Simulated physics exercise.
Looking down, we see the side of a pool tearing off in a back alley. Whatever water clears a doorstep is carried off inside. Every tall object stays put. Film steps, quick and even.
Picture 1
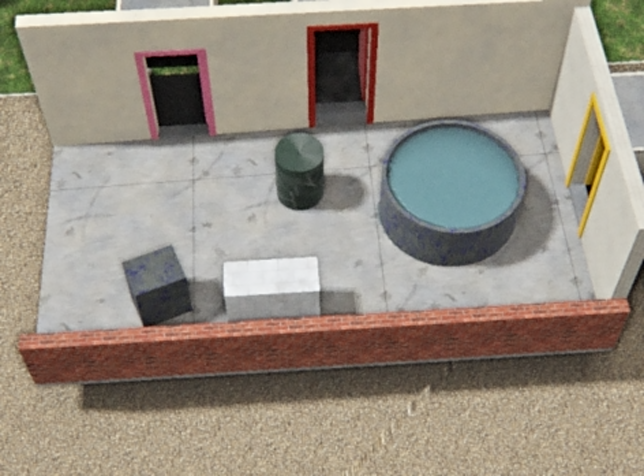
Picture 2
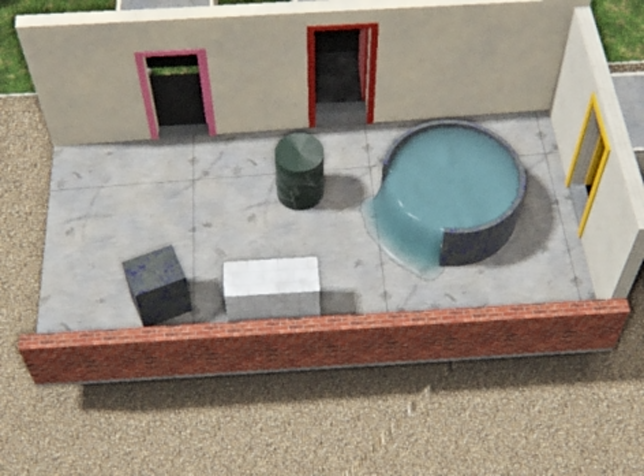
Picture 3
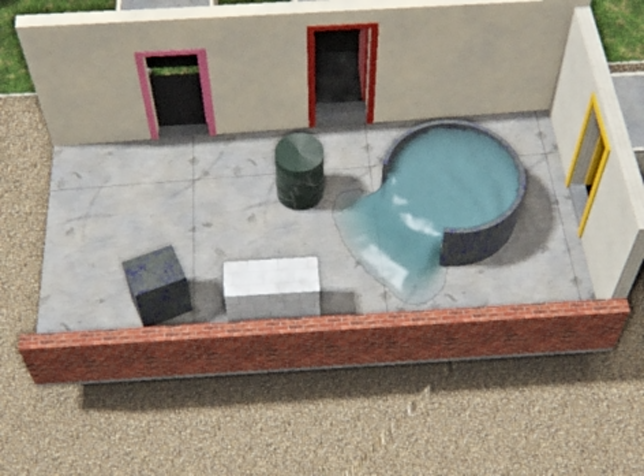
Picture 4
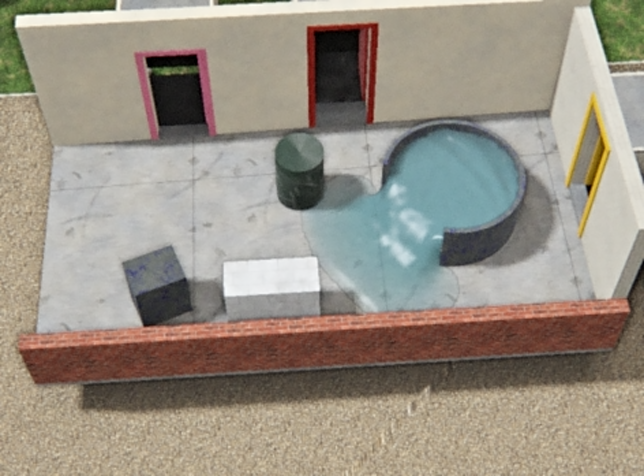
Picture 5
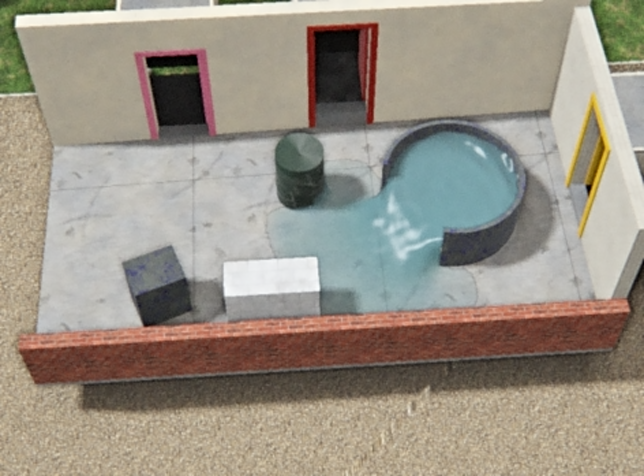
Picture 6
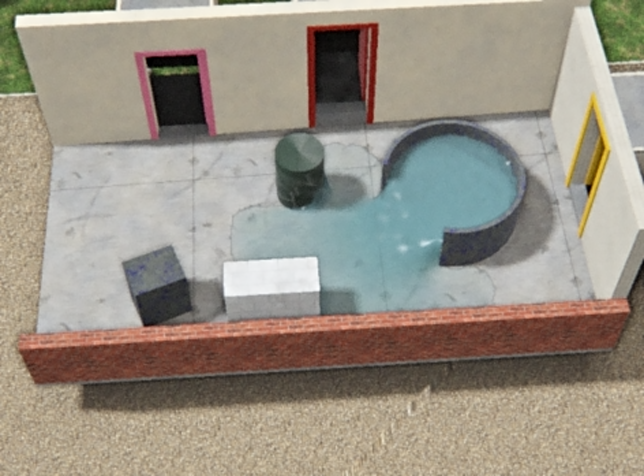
Water pours from a gap in a round pool's side and spreads left across the courtyard.
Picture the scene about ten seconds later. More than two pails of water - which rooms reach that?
The pink door falls short; the yellow door falls short; the red door falls short.
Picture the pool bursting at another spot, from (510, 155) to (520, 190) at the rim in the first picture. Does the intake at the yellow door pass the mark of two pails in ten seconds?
Yellow: Exceeds it.
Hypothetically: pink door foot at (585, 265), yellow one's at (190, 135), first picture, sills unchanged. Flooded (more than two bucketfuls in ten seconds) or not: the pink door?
I'd say the pink door beats the mark.
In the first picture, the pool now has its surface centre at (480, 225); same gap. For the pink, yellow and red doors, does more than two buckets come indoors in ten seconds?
Lab note - pink door crosses the line; yellow door never reaches it; red door never reaches it.
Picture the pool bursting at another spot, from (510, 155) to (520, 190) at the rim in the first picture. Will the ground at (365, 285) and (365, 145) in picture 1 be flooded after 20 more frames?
Soaked, then soaked.
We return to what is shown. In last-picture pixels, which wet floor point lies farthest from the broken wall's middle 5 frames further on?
I'd put it around (90, 289).
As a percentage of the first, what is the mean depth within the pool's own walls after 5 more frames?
It works out to roughly 48 %.
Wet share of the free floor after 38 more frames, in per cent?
Near 85 in a hundred.
A moment on, water covers 40 % of the floor; the pink door not reached, the yellow door not reached, the red door wet at the sill, nothing in.
Next, water covers 65 % of the floor; the pink door wet at the sill, nothing in, the yellow door not reached, the red door wet at the sill, nothing in.
Then, water covers 75 % of the floor; the pink door wet at the sill, nothing in, the yellow door not reached, the red door wet at the sill, nothing in.
Later, water covers 85 % of the floor; the pink door wet at the sill, nothing in, the yellow door wet at the sill, nothing in, the red door wet at the sill, nothing in.
In the end, water covers 85 % of the floor; the pink door under two buckets in, the yellow door wet at the sill, nothing in, the red door wet at the sill, nothing in.
